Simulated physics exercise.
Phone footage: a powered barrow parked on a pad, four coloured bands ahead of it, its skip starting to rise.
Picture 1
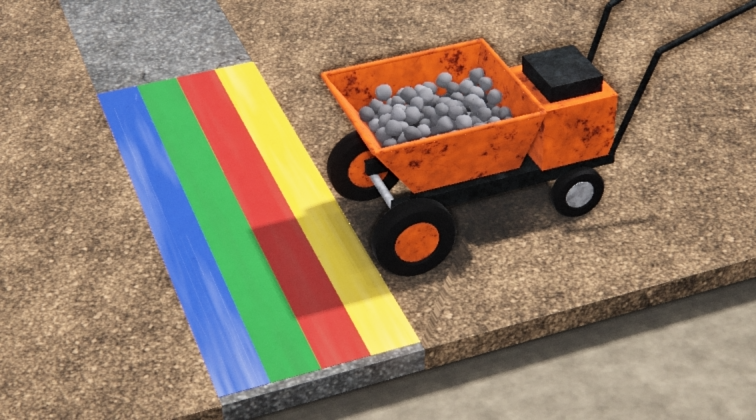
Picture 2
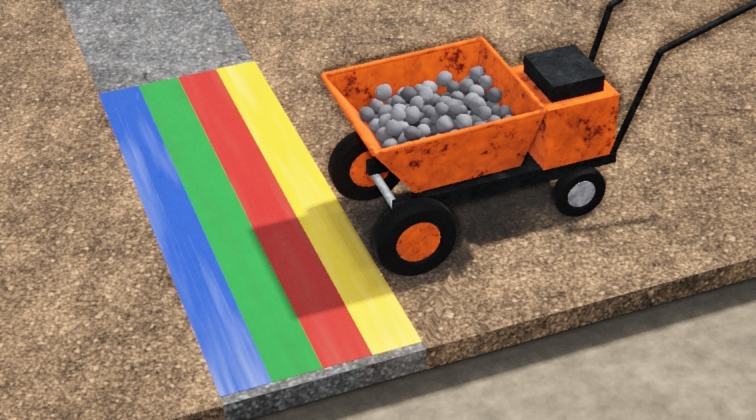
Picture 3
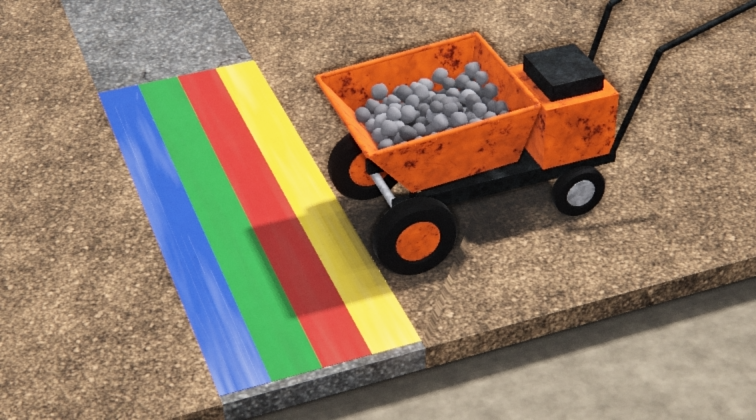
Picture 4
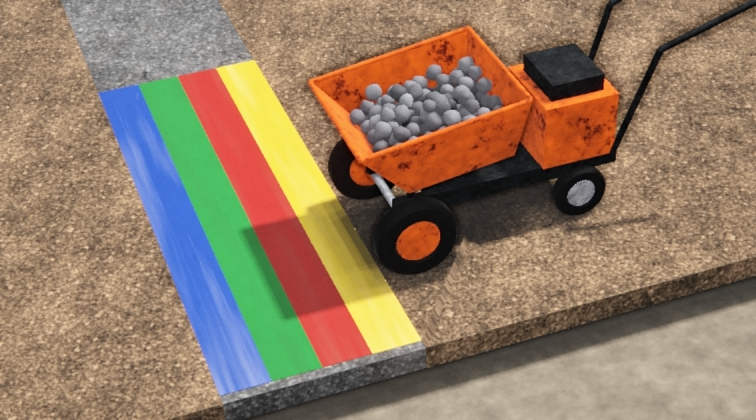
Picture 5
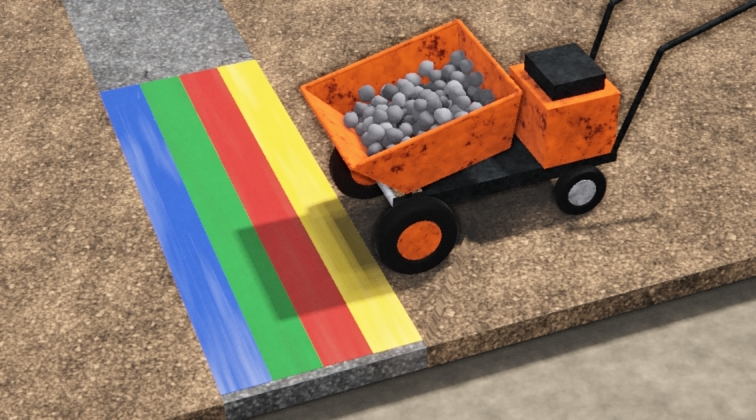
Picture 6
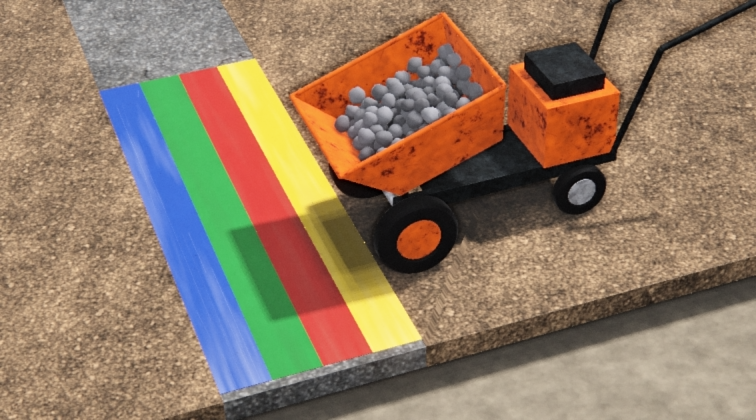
The orange skip of a parked barrow tilting gradually toward four coloured bands on its left, grey cobbles heaped inside.
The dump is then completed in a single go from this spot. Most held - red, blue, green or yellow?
Green holds the most.
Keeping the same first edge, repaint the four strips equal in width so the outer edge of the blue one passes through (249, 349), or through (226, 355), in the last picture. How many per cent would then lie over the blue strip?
The first one comes out at 30 percent, while the second comes out at 30 percent.
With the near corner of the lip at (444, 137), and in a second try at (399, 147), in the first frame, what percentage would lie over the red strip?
In order, 30 % followed by 30 %.
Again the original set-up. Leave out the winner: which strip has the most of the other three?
The blue one is second.
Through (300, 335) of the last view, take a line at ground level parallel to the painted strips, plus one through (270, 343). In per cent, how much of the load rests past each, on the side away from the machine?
Result, first then second: 60 %, 40 %.
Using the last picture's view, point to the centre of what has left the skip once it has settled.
Roughly at (235, 263), give or take.
Soon, skip tipped steeply; all in the skip.
A while on, skip tipped right over; nearly all in the skip; a stray few over the green strip.
Towards the end, skip tipped right over; about a third in the skip; a stray few over the red strip; about a third over the green strip; a small part over the blue strip; a stray few off the paint.
Finally, skip tipped right over; about a quarter in the skip; none over the yellow strip; a small part over the red strip; about a third over the green strip; about a quarter over the blue strip; a small part off the paint.
